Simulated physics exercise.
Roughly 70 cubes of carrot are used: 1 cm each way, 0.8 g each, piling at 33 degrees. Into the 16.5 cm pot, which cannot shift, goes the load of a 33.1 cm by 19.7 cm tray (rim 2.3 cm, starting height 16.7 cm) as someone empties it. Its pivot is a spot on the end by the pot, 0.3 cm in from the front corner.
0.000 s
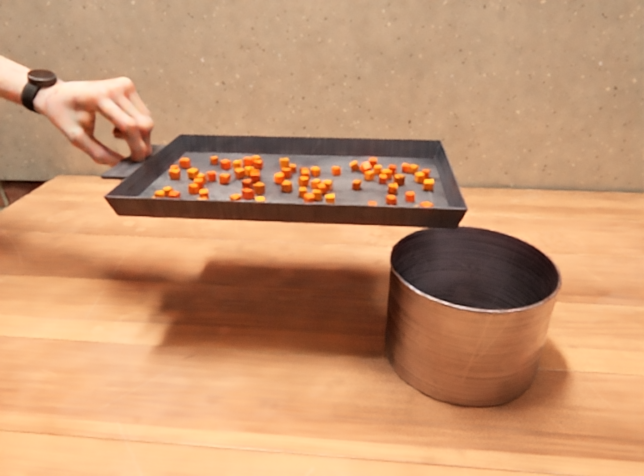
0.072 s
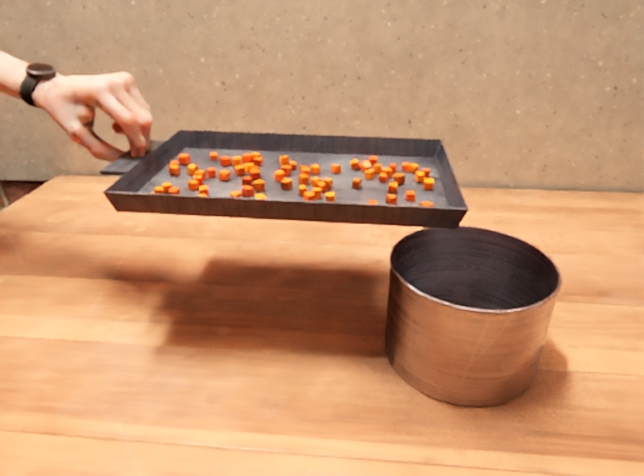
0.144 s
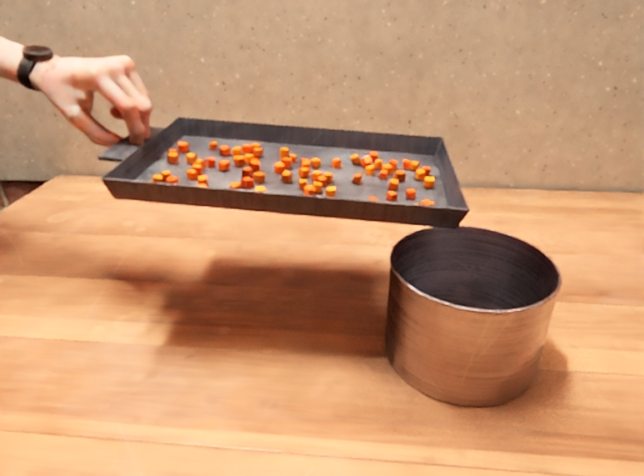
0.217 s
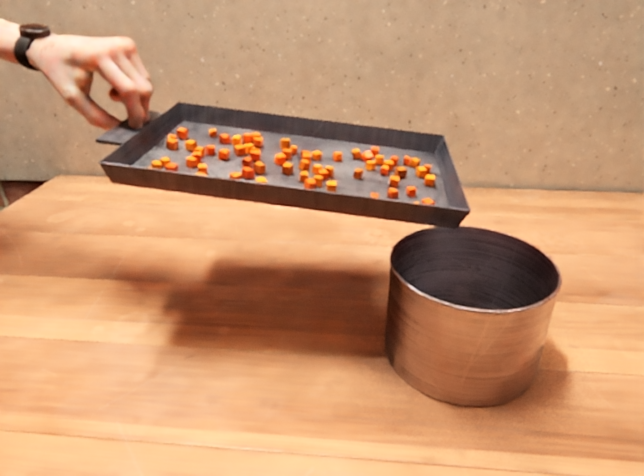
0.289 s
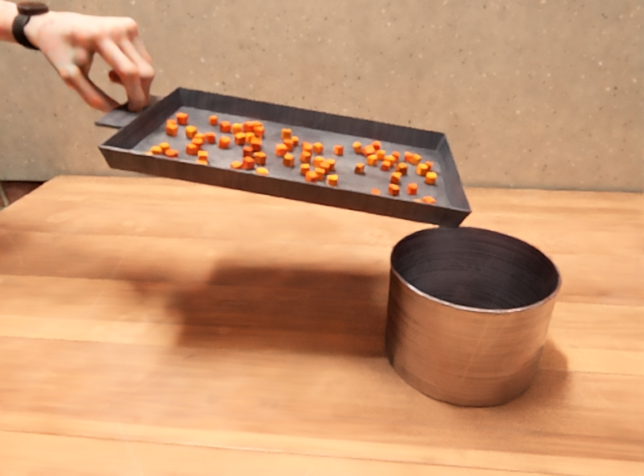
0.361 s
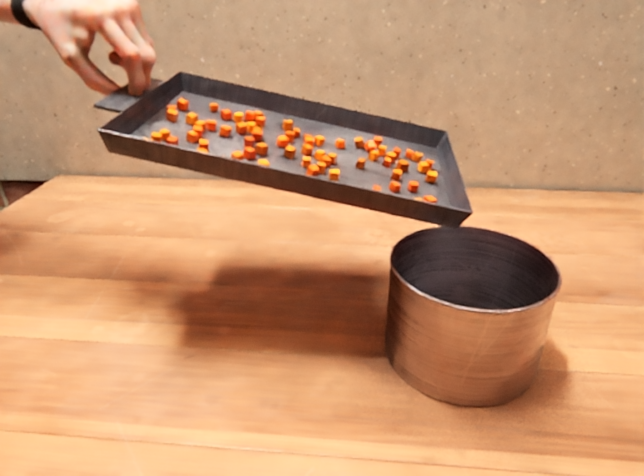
Hand with a dark watch raising the left end of a dark tray of orange cubes, tilting it beside a round pot.
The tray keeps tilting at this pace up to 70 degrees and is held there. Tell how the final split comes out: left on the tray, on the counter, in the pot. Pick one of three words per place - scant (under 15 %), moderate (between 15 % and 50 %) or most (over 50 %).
My call is tray: Most, counter: Scant, pot: Moderate.
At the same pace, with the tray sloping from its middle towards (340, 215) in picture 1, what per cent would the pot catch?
That would be close to 5 per cent.
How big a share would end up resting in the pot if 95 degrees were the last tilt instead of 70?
Around 85 in a hundred.
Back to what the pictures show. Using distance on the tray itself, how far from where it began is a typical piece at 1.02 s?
Around 6 centimetres.
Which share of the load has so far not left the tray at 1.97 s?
About 65% of the load.
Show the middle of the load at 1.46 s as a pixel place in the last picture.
I reckon close to (471, 195).
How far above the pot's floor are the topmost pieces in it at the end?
Measured height: Approx. 1.5 cm.
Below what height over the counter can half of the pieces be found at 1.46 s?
Around 20 cm up.
After 1.02 s, tilt 40 degrees; the tray holds 100 %, the pot 0 %.
After 1.46 s, tilt 58 degrees; the tray holds 70 %, the pot 20 %.
Then, at 1.97 s, tilt 70 degrees; the tray holds 65 %, the pot 30 %.
At rest (2.9 s), tray 65 %, counter 5 %, pot 30 %.
